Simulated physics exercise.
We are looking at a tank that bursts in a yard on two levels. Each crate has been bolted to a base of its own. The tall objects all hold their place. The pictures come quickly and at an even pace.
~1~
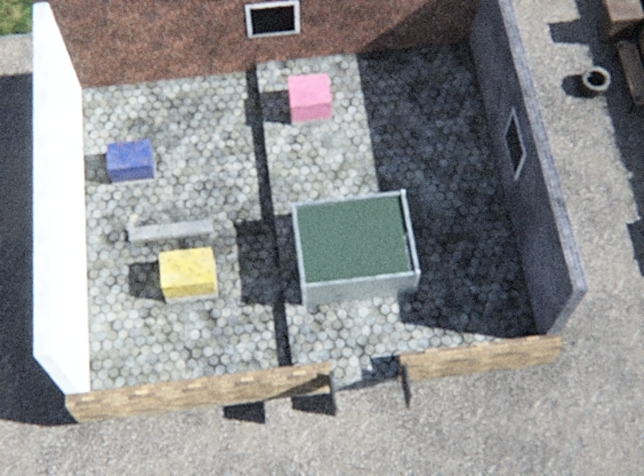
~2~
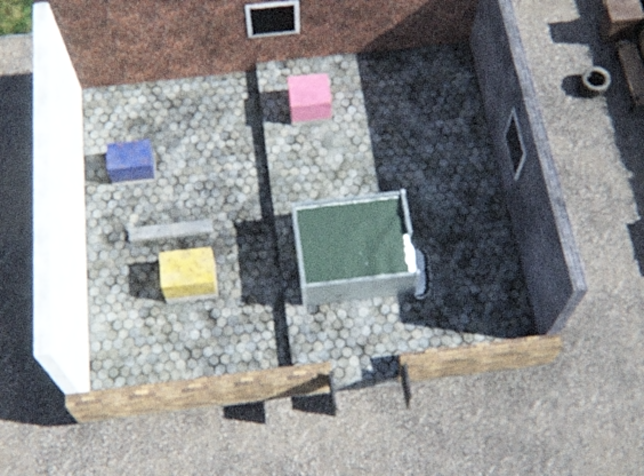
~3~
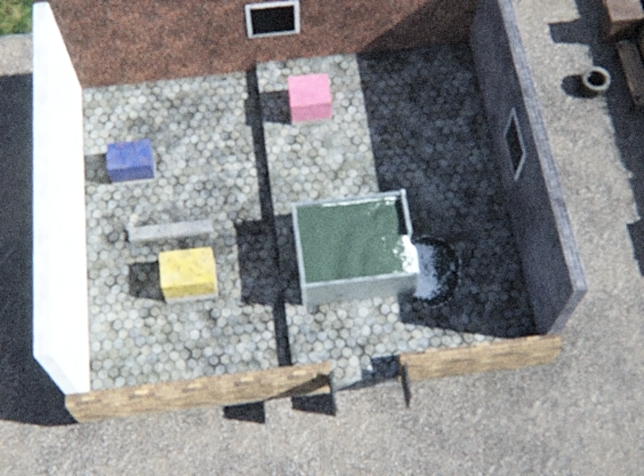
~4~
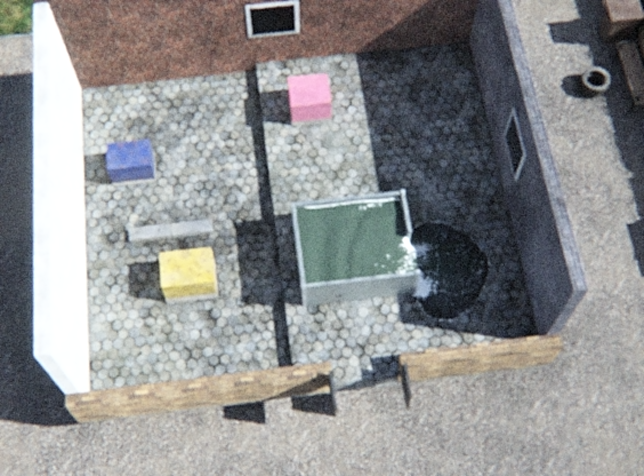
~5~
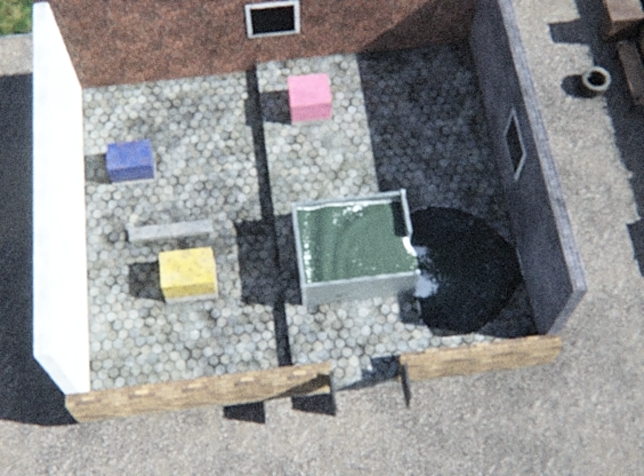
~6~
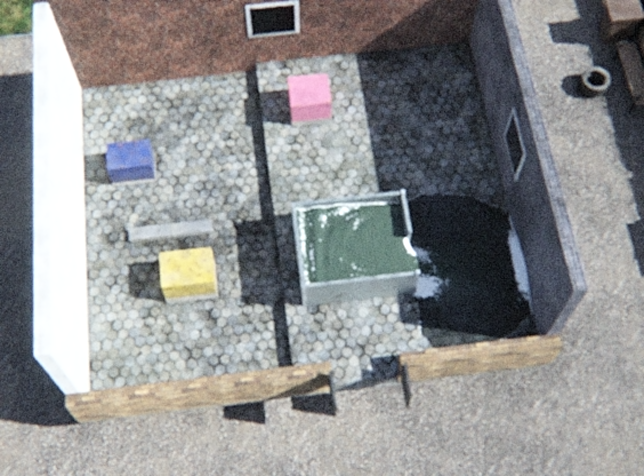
A green-topped, grey-sided tank stands right of centre in a paved, walled yard seen from high above by a still camera. A blue block, a yellow block and a low pale bar sit to the left, with a pink block near the reddish-brown back wall. Water bursts from the tank's right side, foaming, and spreads in a dark, widening pool to the grey right wall.
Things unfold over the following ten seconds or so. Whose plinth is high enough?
The yellow crate is spared. The pink crate is spared. The blue crate is hit by the water.
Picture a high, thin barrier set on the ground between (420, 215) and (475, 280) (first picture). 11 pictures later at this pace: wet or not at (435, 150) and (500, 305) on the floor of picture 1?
Reached, reached.
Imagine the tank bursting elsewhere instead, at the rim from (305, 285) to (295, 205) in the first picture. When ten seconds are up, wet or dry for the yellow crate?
Yellow: Flooded.
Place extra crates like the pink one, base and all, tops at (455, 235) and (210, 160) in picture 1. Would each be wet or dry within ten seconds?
Crate one: Is inundated. Crate two: Stays clear.
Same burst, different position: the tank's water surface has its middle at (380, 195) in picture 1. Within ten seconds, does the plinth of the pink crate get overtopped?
The pink crate is untouched.
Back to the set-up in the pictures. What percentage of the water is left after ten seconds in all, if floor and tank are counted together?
My figure is close to 98 percent.
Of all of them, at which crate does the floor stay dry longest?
The crate marked blue, I reckon.
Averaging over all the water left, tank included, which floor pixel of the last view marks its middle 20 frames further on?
I would point to (416, 247).
A moment on, water covers 10 % of the floor; the yellow crate not reached, the pink crate not reached, the blue crate not reached.
Next, water covers 15 % of the floor; the yellow crate not reached, the pink crate not reached, the blue crate not reached.
Then, water covers 35 % of the floor; the yellow crate not reached, the pink crate not reached, the blue crate not reached.
Later, water covers 60 % of the floor; the yellow crate water round its plinth, the pink crate water round its plinth, the blue crate not reached.
In the end, water covers 90 % of the floor; the yellow crate stayed above the water, the pink crate stayed above the water, the blue crate was topped.
